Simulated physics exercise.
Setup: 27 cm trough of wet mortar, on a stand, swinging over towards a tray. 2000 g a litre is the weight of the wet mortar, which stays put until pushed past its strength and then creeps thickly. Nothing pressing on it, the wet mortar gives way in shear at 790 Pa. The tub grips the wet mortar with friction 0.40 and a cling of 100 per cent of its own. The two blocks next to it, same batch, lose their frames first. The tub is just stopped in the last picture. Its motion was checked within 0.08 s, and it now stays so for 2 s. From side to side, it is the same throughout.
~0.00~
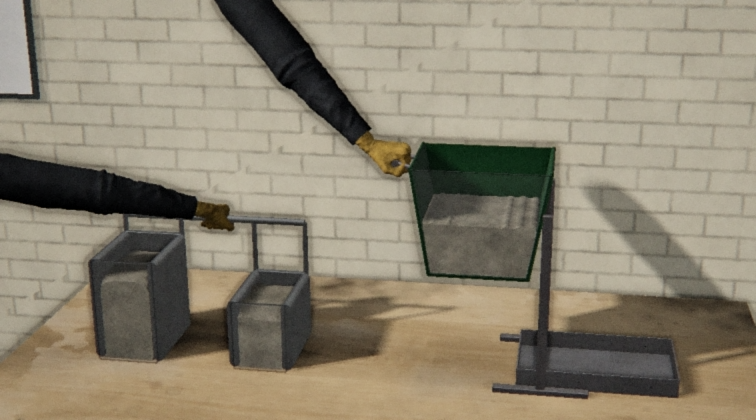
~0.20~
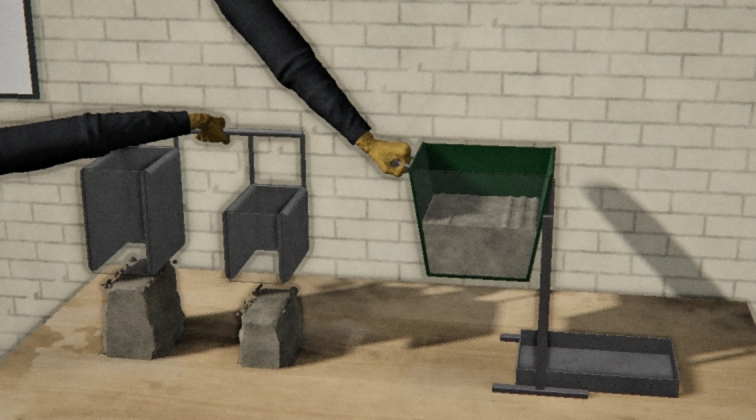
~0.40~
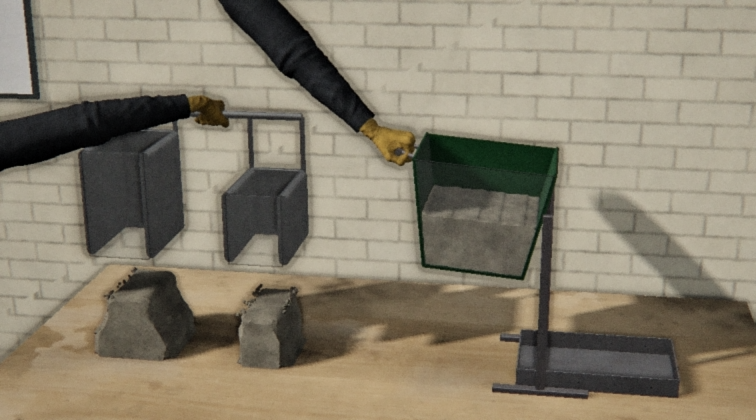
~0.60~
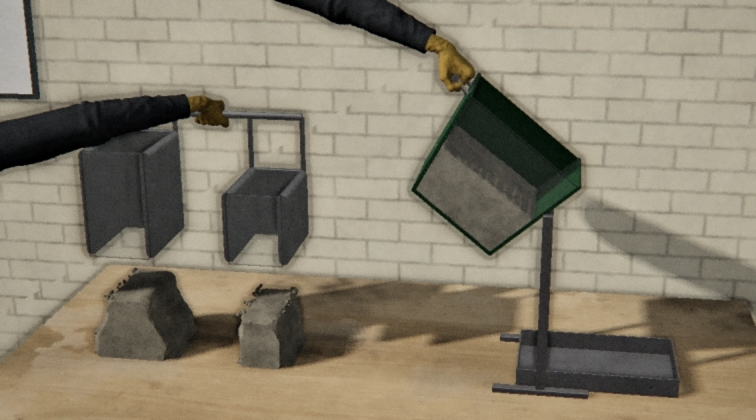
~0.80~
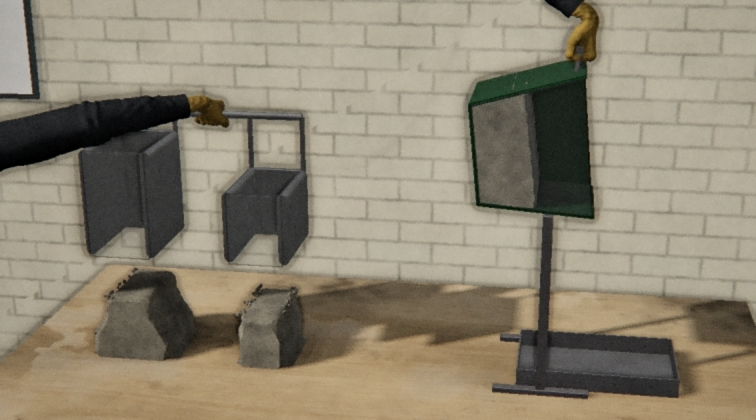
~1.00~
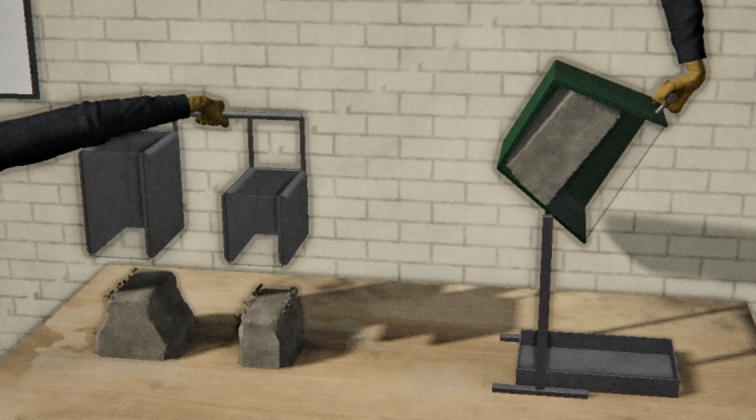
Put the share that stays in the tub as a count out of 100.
The share that stays is about 0 out of 100.
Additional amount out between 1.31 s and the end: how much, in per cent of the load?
0 %.
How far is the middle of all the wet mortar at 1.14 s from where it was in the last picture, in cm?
Roughly 15 cm.
After 1.14 s, the tub is at 120 degrees and holds 76 %.
After 1.31 s, the tub is at 120 degrees and holds 0 %.
After 1.48 s, the tub is at 120 degrees and holds 0 %.
After 1.65 s, the tub is at 120 degrees and holds 0 %.
After 3.00 s, at the end, the tub is at 120 degrees and holds 0 %.
